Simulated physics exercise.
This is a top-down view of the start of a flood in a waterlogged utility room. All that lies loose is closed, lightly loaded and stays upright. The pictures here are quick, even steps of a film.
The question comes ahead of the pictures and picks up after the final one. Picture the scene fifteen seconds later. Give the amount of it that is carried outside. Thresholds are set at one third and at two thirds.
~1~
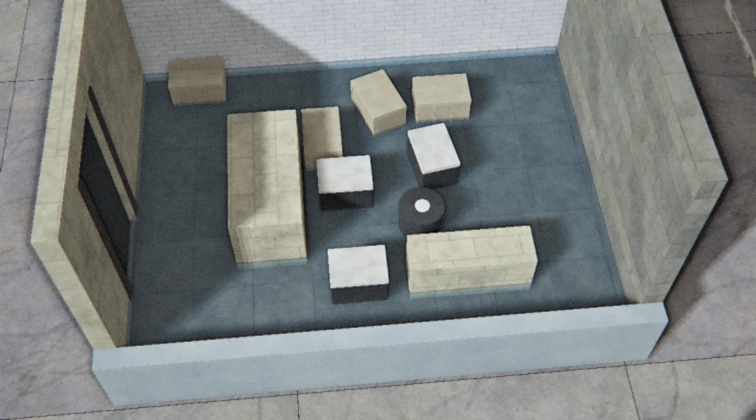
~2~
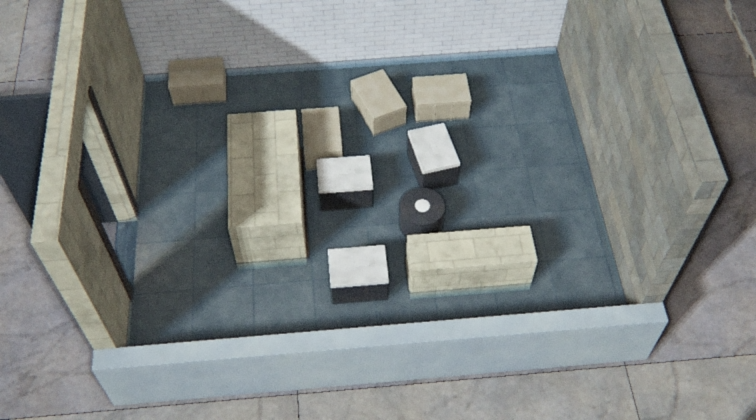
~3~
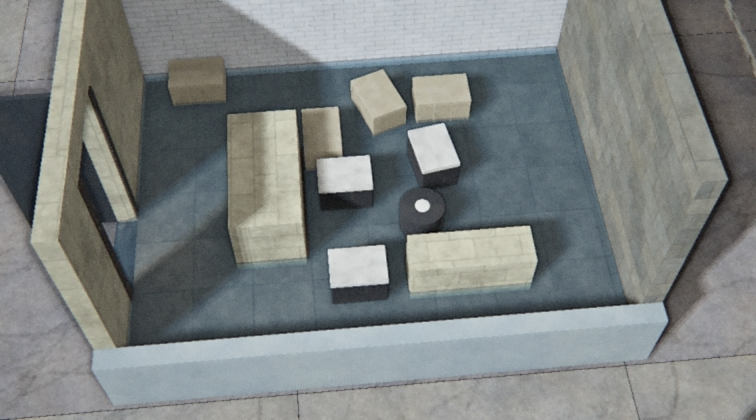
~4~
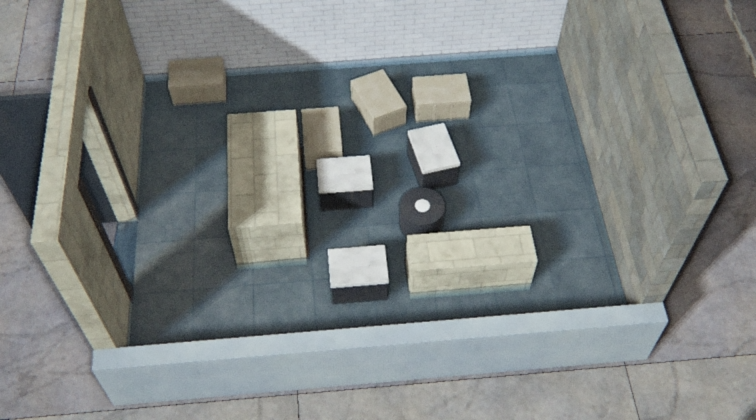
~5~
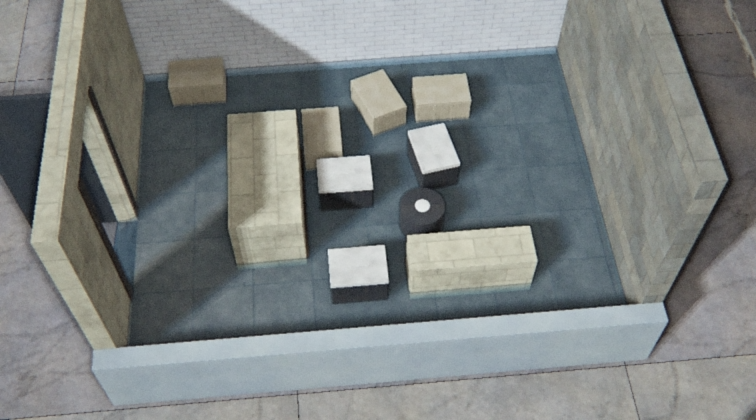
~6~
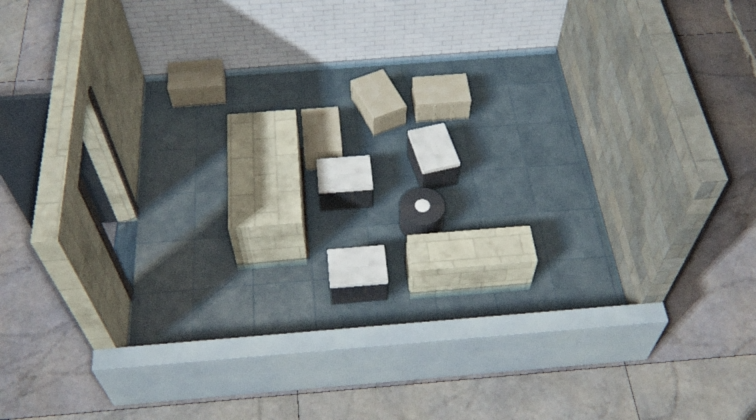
I would say fewer than one third.
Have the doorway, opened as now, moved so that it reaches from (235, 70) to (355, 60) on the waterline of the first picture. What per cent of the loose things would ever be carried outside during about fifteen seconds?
My guess is close to 80 percent.
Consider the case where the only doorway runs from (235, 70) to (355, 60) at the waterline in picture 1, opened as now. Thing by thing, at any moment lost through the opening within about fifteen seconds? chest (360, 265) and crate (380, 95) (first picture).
In that order: Kept in, out.
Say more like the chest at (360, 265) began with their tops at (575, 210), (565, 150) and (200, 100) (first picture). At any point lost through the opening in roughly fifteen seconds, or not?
Per object, in the order given: Never exits / never exits / exits at some point.
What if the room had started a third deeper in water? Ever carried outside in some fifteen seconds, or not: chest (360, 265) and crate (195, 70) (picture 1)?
As listed: Washed out, yes.
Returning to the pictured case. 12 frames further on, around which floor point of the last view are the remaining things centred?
I'd say somewhere close to (317, 179).
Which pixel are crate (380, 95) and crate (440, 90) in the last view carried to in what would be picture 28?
Near (304, 82) and (392, 92).
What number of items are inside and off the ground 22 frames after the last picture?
Counted: 8.
A moment on, 0 of 8 are out; 8 afloat.
Next, 0 of 8 are out; 8 afloat.
Later, 0 of 8 are out; 8 afloat.
In the end, 2 of 8 are out; 6 afloat.
